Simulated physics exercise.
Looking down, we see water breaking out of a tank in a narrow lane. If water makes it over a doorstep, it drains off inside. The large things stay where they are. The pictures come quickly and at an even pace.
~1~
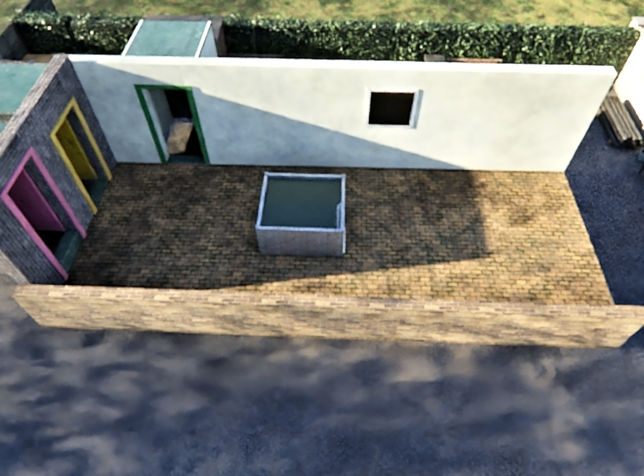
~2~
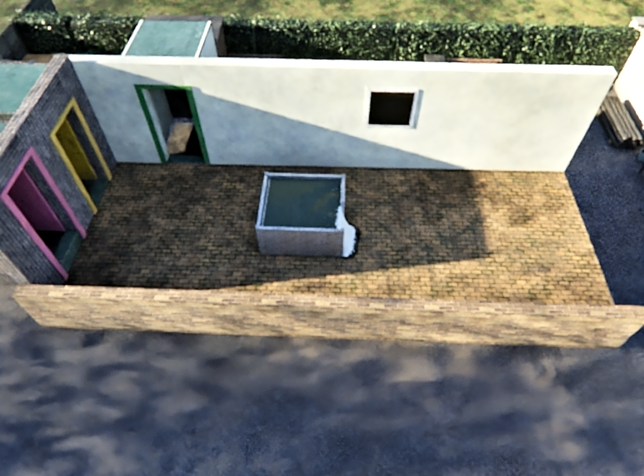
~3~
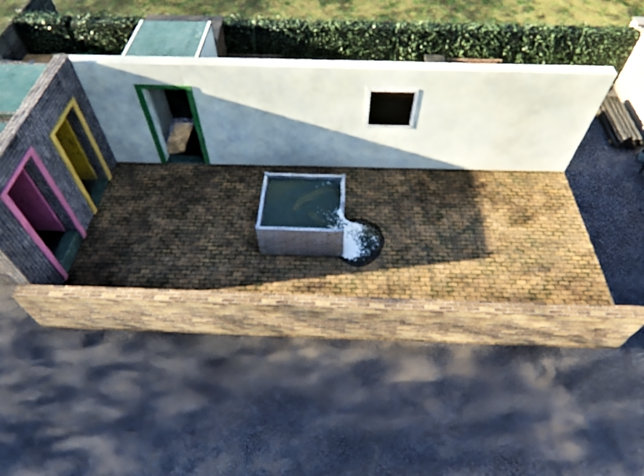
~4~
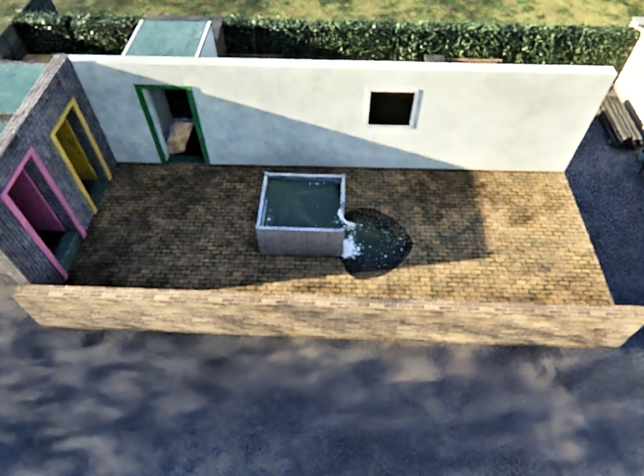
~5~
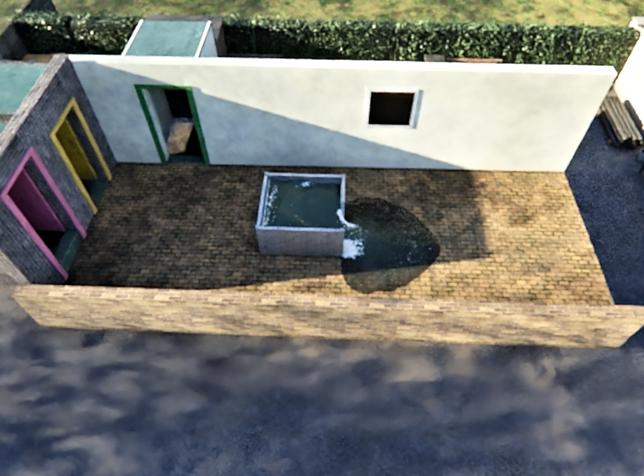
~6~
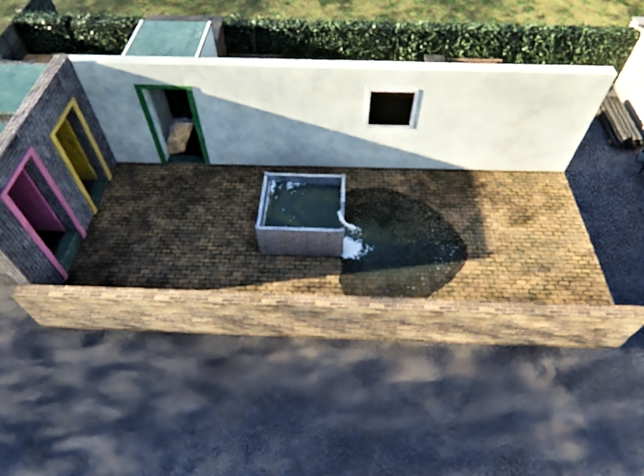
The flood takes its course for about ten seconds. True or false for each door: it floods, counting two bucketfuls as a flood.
Pink door - false; yellow door - false; green door - false.
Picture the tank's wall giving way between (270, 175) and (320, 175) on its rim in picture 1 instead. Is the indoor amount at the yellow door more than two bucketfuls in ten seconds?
Answer: Yellow door crosses the line.
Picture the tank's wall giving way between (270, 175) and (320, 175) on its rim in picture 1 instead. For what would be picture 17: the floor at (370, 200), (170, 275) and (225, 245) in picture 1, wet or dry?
Going through them, the first would be submerged, the next still bare and the last still bare.
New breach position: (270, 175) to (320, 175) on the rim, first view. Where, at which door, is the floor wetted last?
The one in pink comes last.
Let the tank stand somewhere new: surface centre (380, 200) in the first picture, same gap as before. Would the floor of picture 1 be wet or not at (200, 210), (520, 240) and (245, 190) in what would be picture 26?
Spot by spot, in the order asked: Untouched, swamped, untouched.
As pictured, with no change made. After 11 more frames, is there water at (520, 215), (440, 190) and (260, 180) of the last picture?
First spot soaked, second soaked, third not wet.
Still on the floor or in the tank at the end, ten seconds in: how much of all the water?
Some 44 per cent.
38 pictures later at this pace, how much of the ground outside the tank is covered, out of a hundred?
Estimate: Near 45 %.
A moment on, water covers 30 % of the floor; the pink door not reached, the yellow door not reached, the green door not reached.
Next, water covers 45 % of the floor; the pink door not reached, the yellow door not reached, the green door not reached.
Then, water covers 45 % of the floor; the pink door not reached, the yellow door not reached, the green door not reached.
Later, water covers 45 % of the floor; the pink door not reached, the yellow door not reached, the green door not reached.
In the end, water covers 45 % of the floor; the pink door not reached, the yellow door not reached, the green door not reached.
